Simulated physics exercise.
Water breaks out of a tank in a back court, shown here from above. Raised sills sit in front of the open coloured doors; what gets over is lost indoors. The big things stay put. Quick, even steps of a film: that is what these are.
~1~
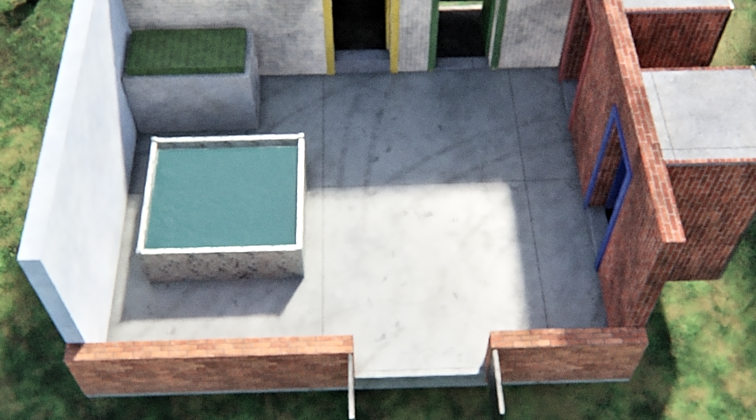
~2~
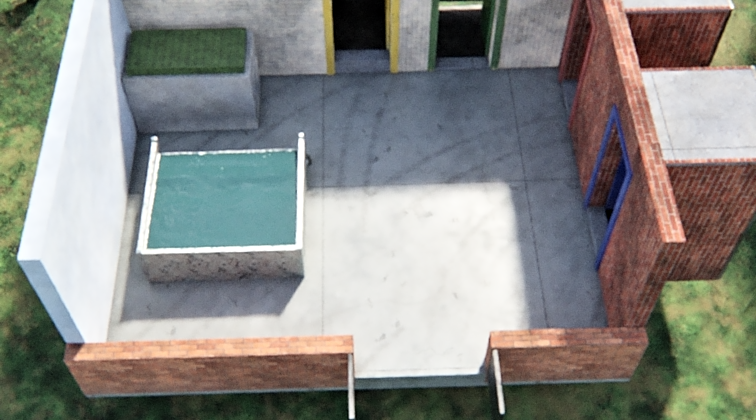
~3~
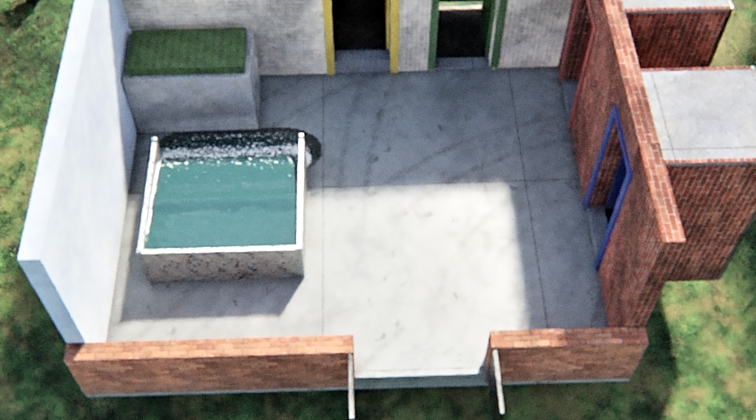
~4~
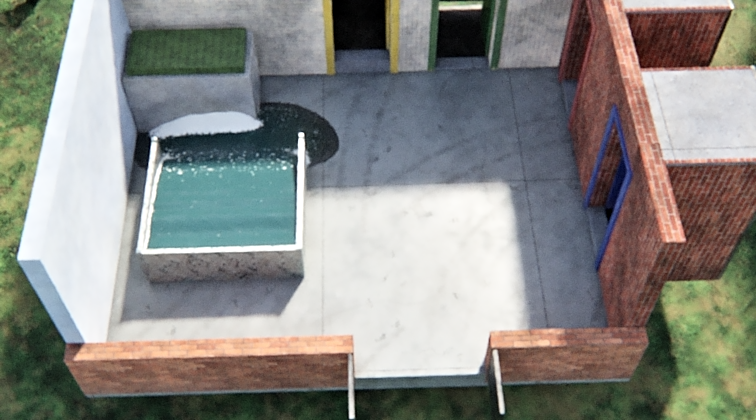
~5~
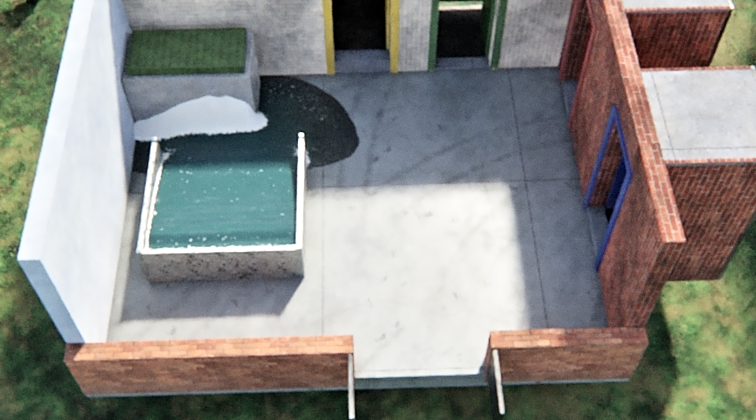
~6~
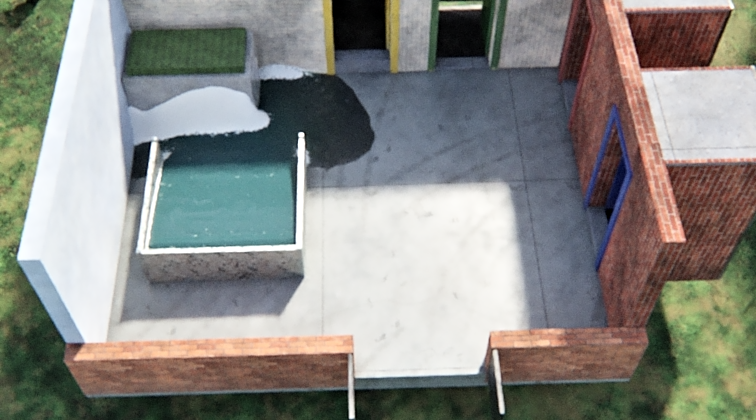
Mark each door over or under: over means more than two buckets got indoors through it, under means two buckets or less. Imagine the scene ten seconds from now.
Green door - over, red door - over, yellow door - under, blue door - under.
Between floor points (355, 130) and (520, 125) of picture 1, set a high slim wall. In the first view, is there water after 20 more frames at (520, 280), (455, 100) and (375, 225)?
Taking the points in turn, they are high and dry, inundated and high and dry.
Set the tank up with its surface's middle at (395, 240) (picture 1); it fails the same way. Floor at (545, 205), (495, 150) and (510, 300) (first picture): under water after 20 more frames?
One after the other: Untouched, reached, untouched.
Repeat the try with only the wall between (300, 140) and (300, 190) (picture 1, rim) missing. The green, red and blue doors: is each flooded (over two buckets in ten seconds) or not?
The green door exceeds the mark; the red door exceeds the mark; the blue door exceeds the mark.
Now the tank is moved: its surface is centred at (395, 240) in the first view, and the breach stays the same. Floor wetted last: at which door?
It's the door marked blue that is reached last.
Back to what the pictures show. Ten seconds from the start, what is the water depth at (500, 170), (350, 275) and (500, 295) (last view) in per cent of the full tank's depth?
The depths come to near 8, 10 and 10 per cent respectively.
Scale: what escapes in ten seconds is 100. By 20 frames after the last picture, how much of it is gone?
My figure is about 25 in a hundred.
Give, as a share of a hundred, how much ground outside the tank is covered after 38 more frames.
Share estimate: About 90 per cent.
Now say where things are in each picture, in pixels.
In the first picture, the tank at (225, 195) is whole and still.
In the second picture, the front is at a hidden place, out from the gap on the tank's far side.
In the third picture, the front is at a hidden place, out from the gap on the tank's far side.
In the fourth picture, the front is at (146, 135), out from the gap on the tank's far side.
In the fifth picture, the front is at (305, 87), out from the gap on the tank's far side.
In the sixth picture, the front is at (328, 75), out from the gap on the tank's far side.
A moment on, water covers 20 % of the floor; the green door not reached, the red door not reached, the yellow door wet at the sill, nothing in, the blue door not reached.
Next, water covers 35 % of the floor; the green door wet at the sill, nothing in, the red door not reached, the yellow door wet at the sill, nothing in, the blue door not reached.
Then, water covers 55 % of the floor; the green door under two buckets in, the red door over two buckets in, the yellow door wet at the sill, nothing in, the blue door not reached.
Later, water covers 90 % of the floor; the green door over two buckets in, the red door far over two buckets in, the yellow door wet at the sill, nothing in, the blue door wet at the sill, nothing in.
In the end, water covers 100 % of the floor; the green door over two buckets in, the red door far over two buckets in, the yellow door wet at the sill, nothing in, the blue door wet at the sill, nothing in.
